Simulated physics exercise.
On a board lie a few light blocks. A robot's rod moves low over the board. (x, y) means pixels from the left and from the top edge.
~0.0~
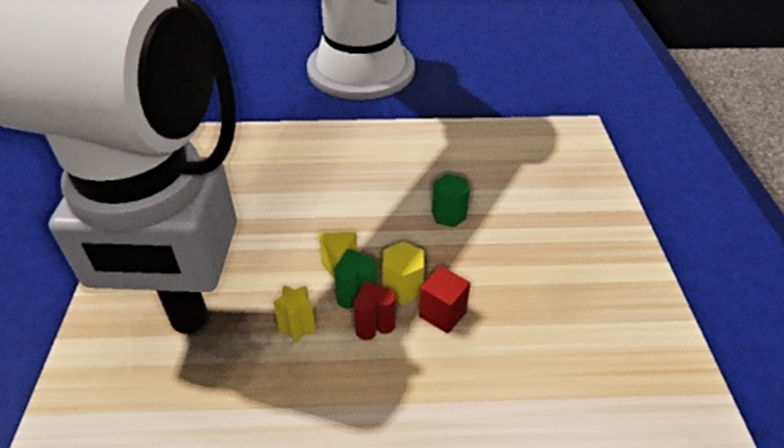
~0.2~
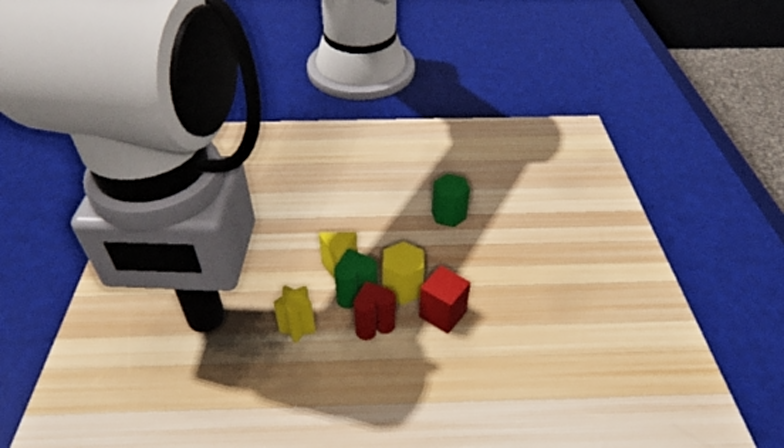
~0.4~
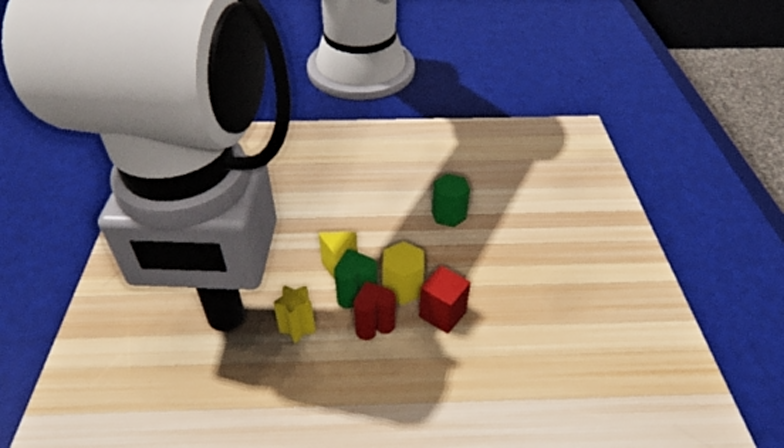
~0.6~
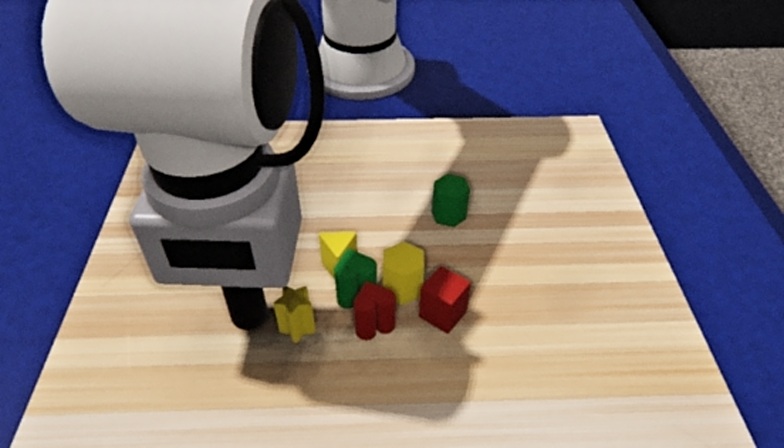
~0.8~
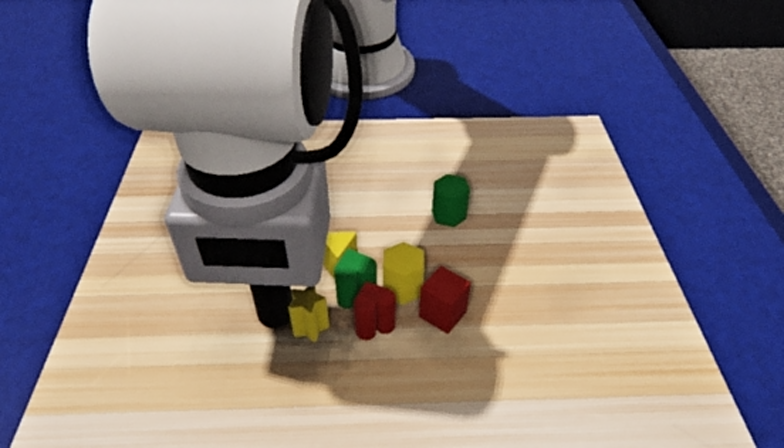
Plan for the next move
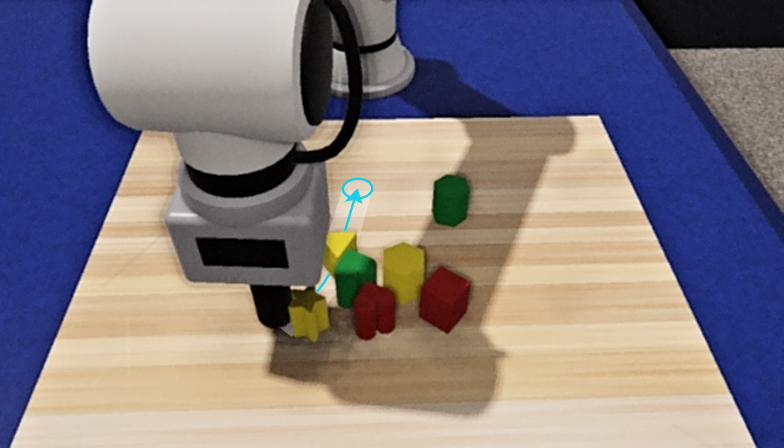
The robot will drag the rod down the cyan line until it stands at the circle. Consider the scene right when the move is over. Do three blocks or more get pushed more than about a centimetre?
No, it doesn't check out.
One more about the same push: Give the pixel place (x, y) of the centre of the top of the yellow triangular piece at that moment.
I predict (370, 203).
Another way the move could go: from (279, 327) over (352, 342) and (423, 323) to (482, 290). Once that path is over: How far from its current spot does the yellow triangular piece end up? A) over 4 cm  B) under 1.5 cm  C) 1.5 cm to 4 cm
That would be B.
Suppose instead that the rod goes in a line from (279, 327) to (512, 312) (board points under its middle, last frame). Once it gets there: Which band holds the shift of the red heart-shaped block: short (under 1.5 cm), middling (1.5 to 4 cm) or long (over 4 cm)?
Band: Over 4 cm.
Drawn move, from (279, 327) over (326, 280) and (345, 231) to (358, 188).
The first path, step by step. One third of the way, rod at (325, 267); yellow star-shaped block at (324, 290), turned 50° clockwise; yellow triangular piece at (344, 233).
Two thirds of the way, rod at (345, 218); yellow star-shaped block at (324, 290), turned 50° clockwise; yellow triangular piece at (371, 203), turned 40° clockwise.
At the end, rod at (357, 176); yellow star-shaped block at (324, 290), turned 50° clockwise; yellow triangular piece at (370, 203), turned 45° clockwise; green heart-shaped block still.
